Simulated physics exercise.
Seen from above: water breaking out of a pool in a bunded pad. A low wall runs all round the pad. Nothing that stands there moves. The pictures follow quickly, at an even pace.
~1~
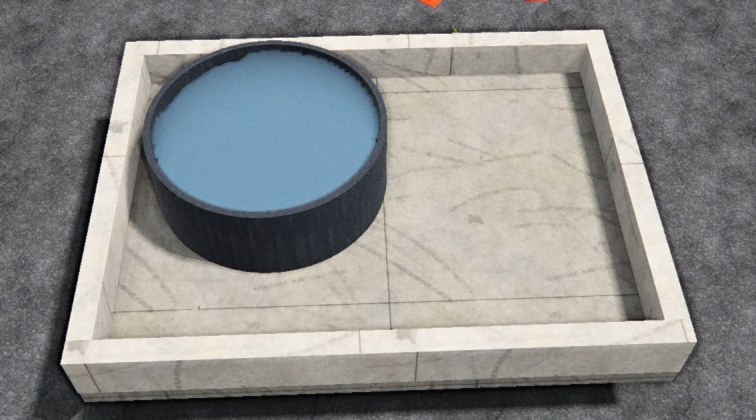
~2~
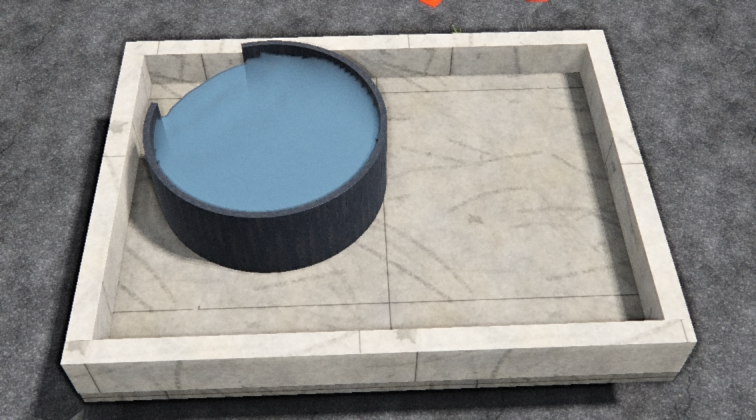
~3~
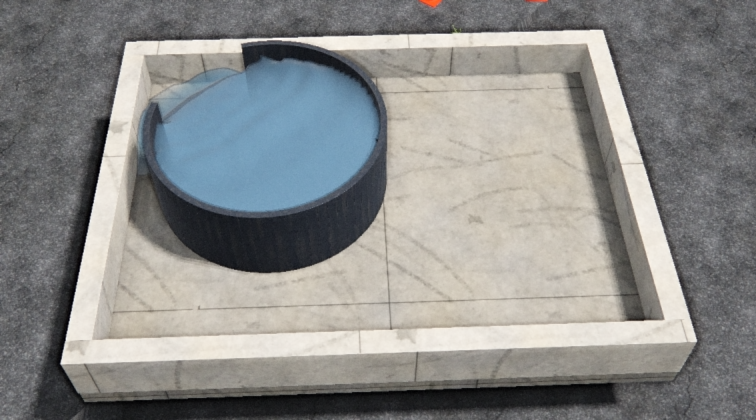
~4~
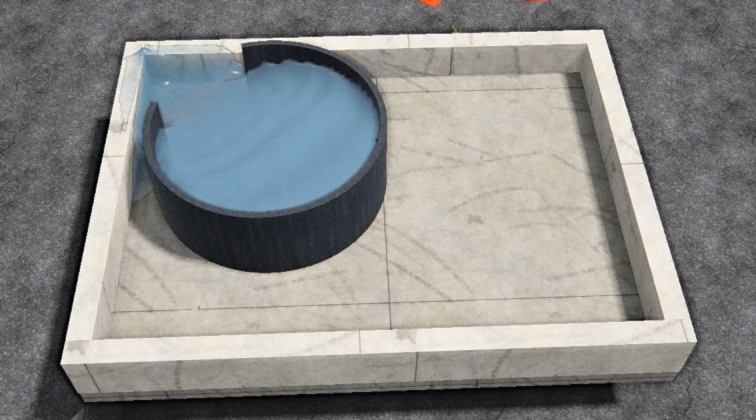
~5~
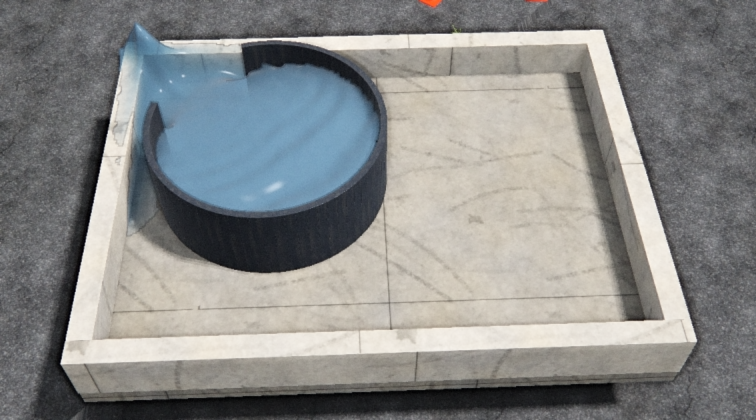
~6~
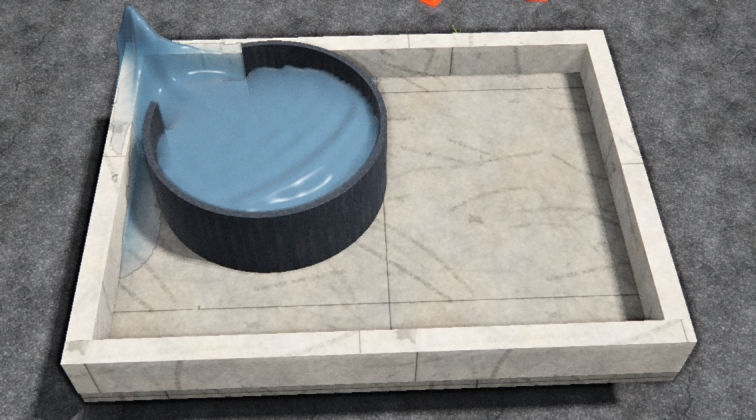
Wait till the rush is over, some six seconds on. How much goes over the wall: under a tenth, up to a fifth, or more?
Over the wall goes between a tenth and a fifth.
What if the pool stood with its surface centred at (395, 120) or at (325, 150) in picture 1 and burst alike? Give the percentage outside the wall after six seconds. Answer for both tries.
In turn 6 and 8 per cent.
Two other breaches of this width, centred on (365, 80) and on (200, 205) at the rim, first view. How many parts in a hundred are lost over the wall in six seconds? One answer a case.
Roughly 4 per cent, then 8 per cent.
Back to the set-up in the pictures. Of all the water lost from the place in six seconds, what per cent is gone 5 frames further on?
I make it 50 per cent.
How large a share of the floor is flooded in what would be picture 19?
I make it 60 per cent.
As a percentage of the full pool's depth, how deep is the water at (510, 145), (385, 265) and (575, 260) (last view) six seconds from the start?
In turn 14, 4 and 16 in a hundred.
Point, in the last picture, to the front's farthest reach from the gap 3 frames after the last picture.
I would point to (489, 78).
A moment on, water covers 25 % of the floor; the low wall has let 2 % over.
Next, water covers 30 % of the floor; the low wall has let 7 % over.
Then, water covers 50 % of the floor; the low wall has let 13 % over.
Later, water covers 80 % of the floor; the low wall has let 14 % over.
In the end, water covers 85 % of the floor; the low wall has let 14 % over.
